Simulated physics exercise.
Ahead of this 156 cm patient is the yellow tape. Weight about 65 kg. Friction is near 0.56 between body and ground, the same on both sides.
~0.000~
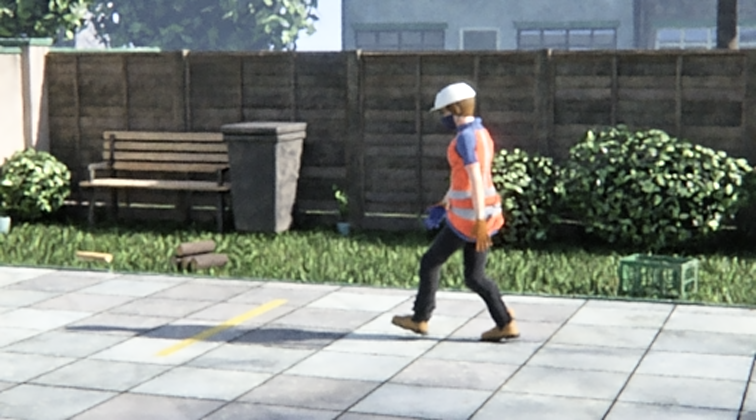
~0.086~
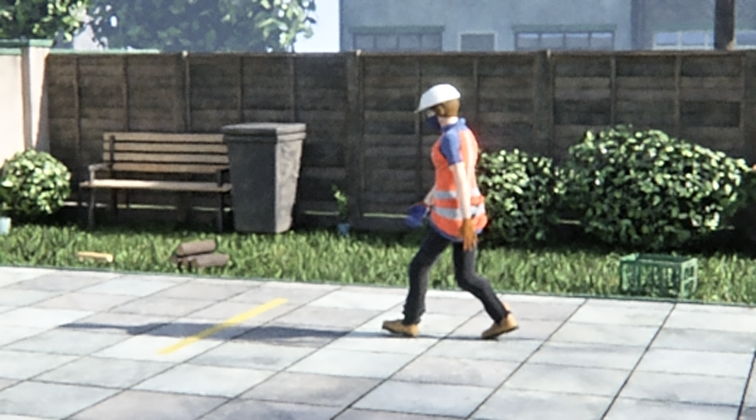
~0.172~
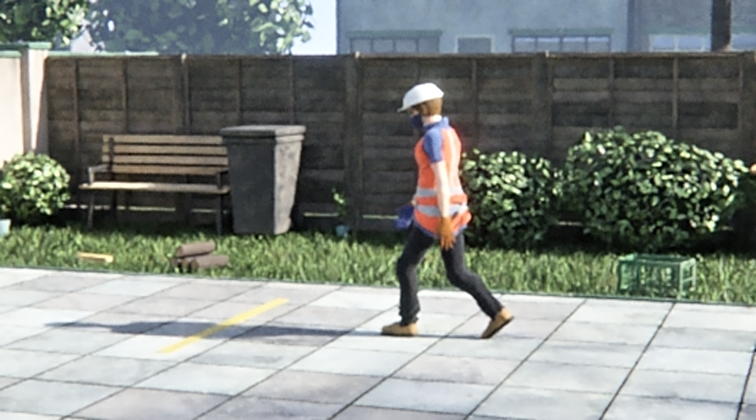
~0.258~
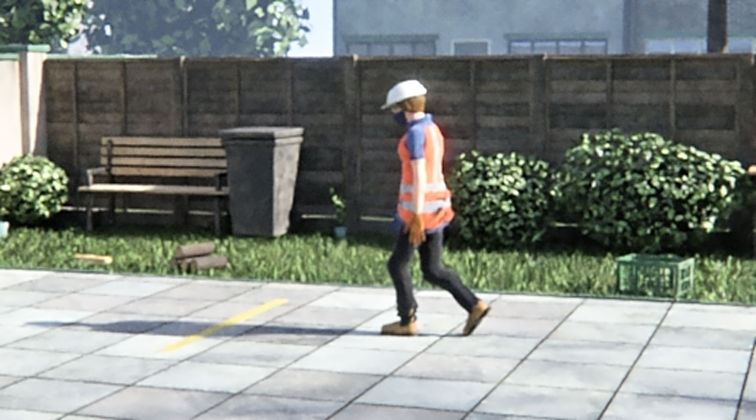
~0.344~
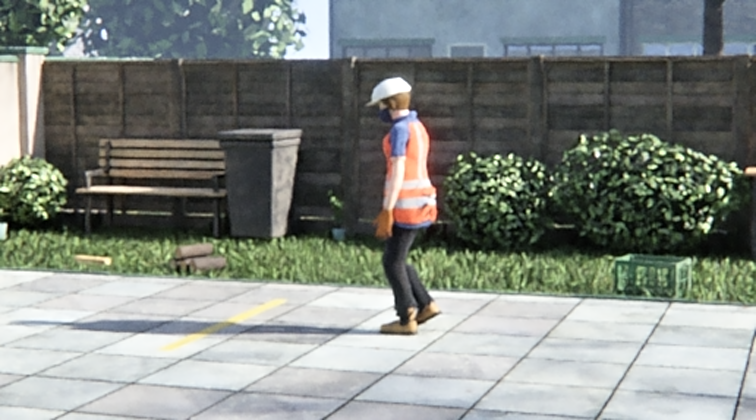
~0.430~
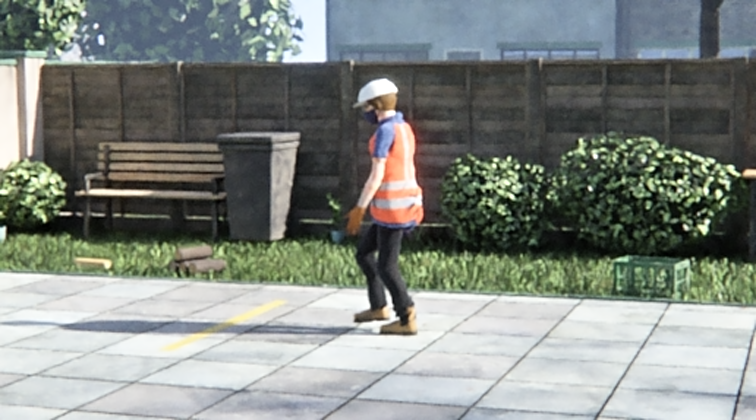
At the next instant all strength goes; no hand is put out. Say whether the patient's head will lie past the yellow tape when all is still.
The patient's head stops short of the yellow tape.
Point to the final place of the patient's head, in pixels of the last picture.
At about (292, 292).
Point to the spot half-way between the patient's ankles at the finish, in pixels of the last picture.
At about (318, 308).
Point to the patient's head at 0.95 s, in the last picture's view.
At about (297, 241).
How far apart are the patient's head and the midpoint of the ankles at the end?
Some 50 cm apart.
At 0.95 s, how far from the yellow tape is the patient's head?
About 45 cm short of it.
After 0.70 s the patient's head is 79 cm short of the yellow tape, near (343, 166) in the last picture's view; the patient's chest 84 cm short of the yellow tape.
After 0.95 s the patient's head is 46 cm short of the yellow tape, near (297, 241) in the last picture's view; the patient's chest 63 cm short of the yellow tape.
After 1.25 s the patient's head is 32 cm short of the yellow tape, near (292, 284) in the last picture's view.
At rest, 2.3 s, patient's hips stop short of the yellow tape; patient's head stops short of the yellow tape; patient's chest stops short of the yellow tape.
